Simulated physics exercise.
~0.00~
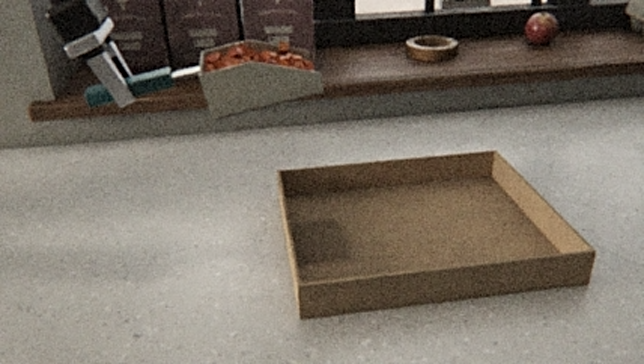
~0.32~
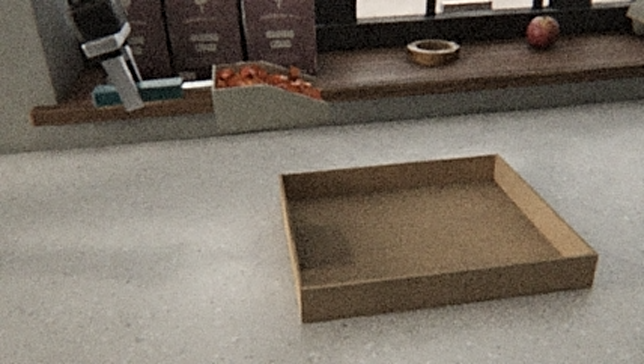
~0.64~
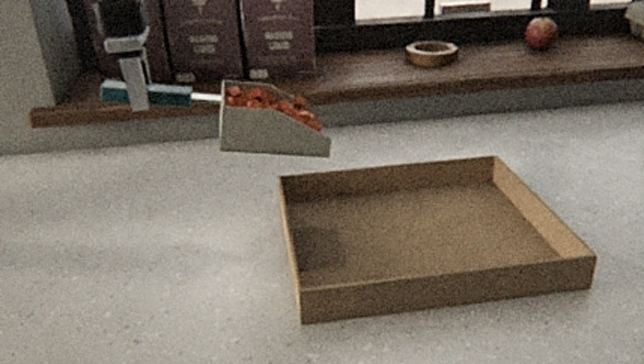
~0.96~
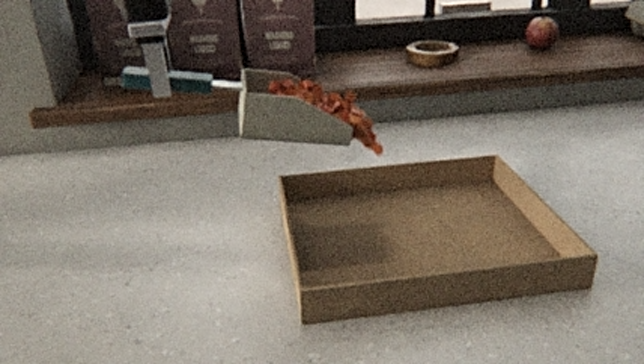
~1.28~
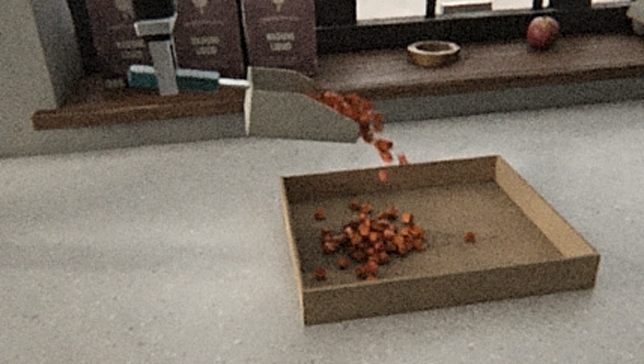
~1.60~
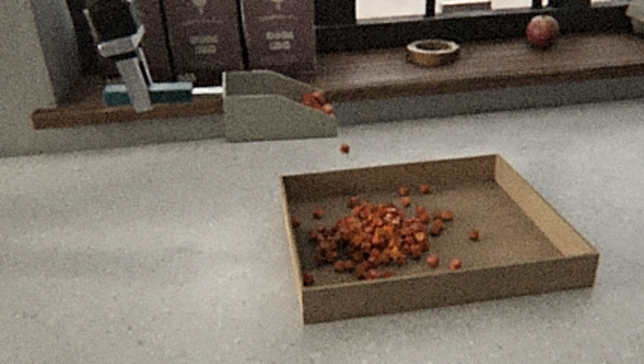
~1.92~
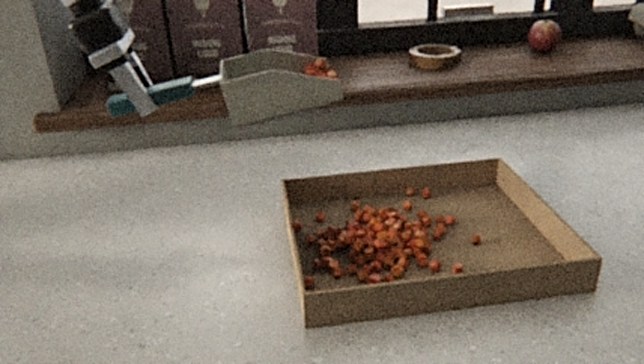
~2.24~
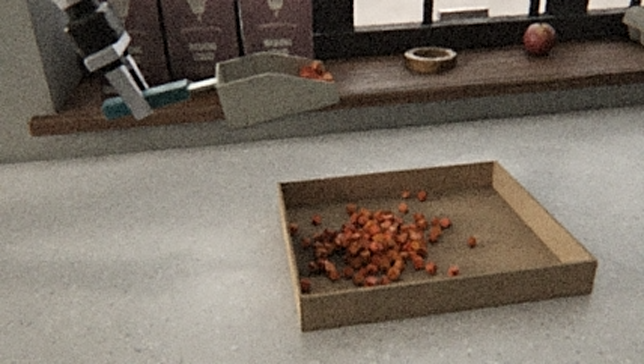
A robot arm at the upper left grips a pale, open-fronted scoop heaped with orange-red vegetable dice, seen from slightly above across a light grey counter. Behind it, a brown wooden sill holds dark boxes, a tan ring and a red apple, while a shallow brown tray sits at the right. The scoop lowers a little, tips forward and moves right, and dice spill from its open front into the tray. It then draws back left, levels and tilts backward as the last pieces drop. Finally it rests, still holding a few dice, with most piled loosely in the tray.
